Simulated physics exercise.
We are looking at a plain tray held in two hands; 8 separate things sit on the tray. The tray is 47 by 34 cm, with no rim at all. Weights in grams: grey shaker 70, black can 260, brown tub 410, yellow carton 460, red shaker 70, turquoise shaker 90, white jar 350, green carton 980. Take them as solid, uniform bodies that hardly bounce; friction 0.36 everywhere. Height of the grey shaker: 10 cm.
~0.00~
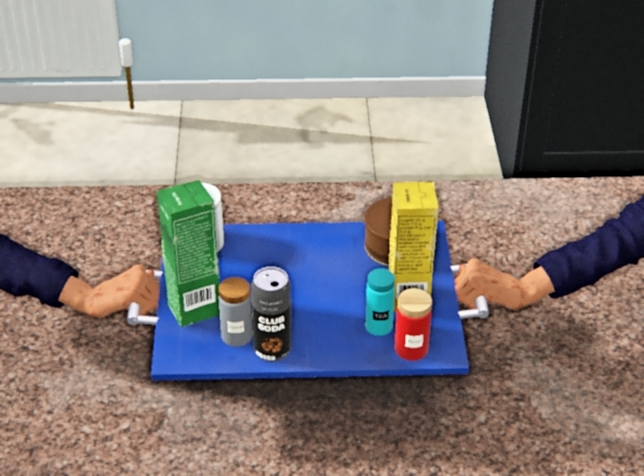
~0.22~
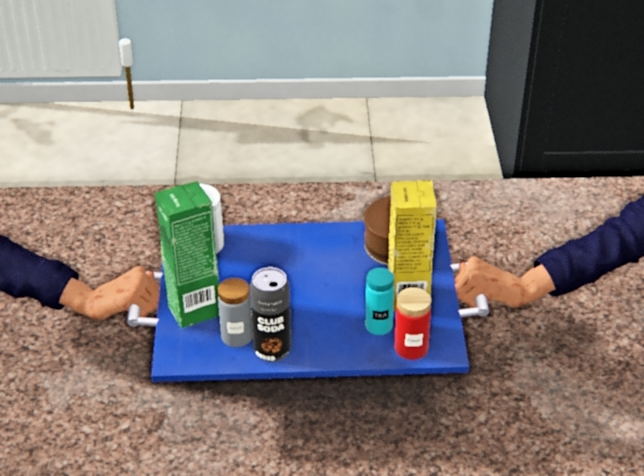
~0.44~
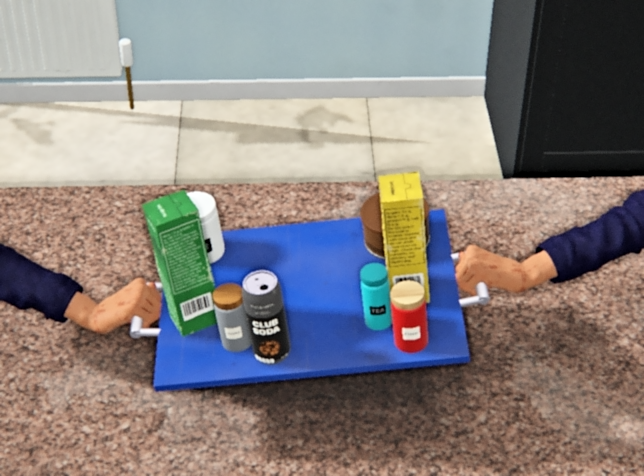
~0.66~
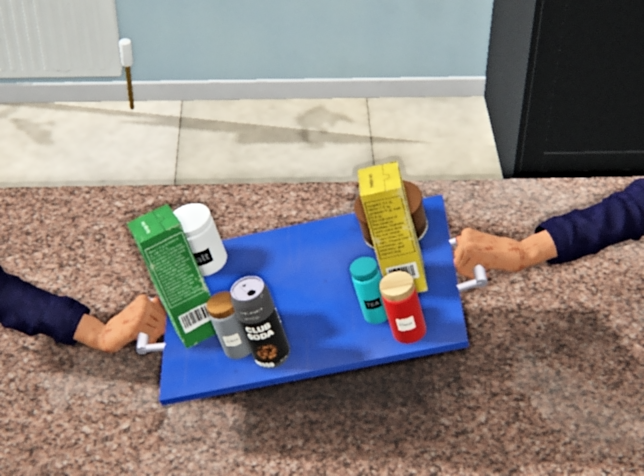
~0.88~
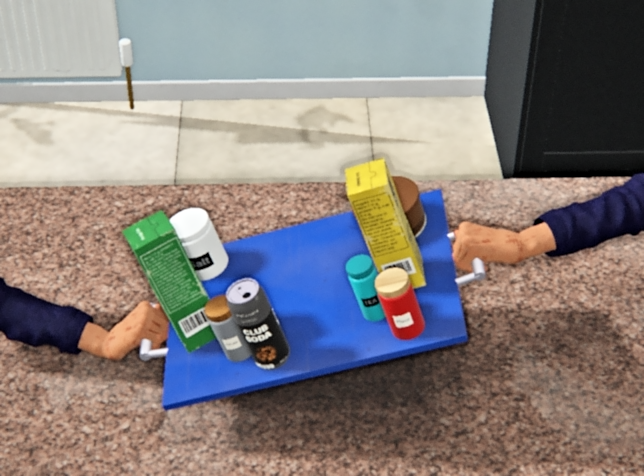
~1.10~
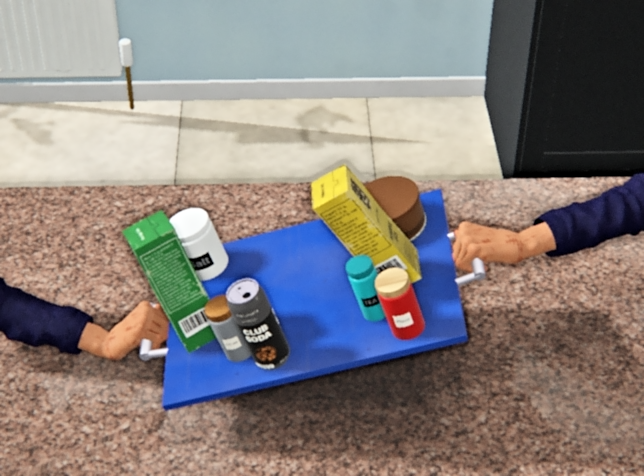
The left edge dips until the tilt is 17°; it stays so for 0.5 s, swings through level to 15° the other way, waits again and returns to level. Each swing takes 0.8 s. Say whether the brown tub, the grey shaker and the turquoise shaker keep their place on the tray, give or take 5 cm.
The brown tub stays put and the grey shaker stays put and the turquoise shaker stays put.
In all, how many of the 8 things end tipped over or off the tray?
That comes to 2.
After 1.40 s, tray tilted 17°, left edge down; yellow carton on its side.
After 1.80 s, tray tilted 1°, left edge down; green carton now off the tray; yellow carton on its side.
After 2.00 s, tray tilted 11°, right edge down; yellow carton on its side.
After 2.90 s, tray tilted 13°, right edge down; yellow carton on its side.
In the end (4.0 s), off the tray, green carton; toppled on the tray, yellow carton; the other 6 under 5 cm from the start. In the last view, brown tub near (398, 232), grey shaker near (235, 312).
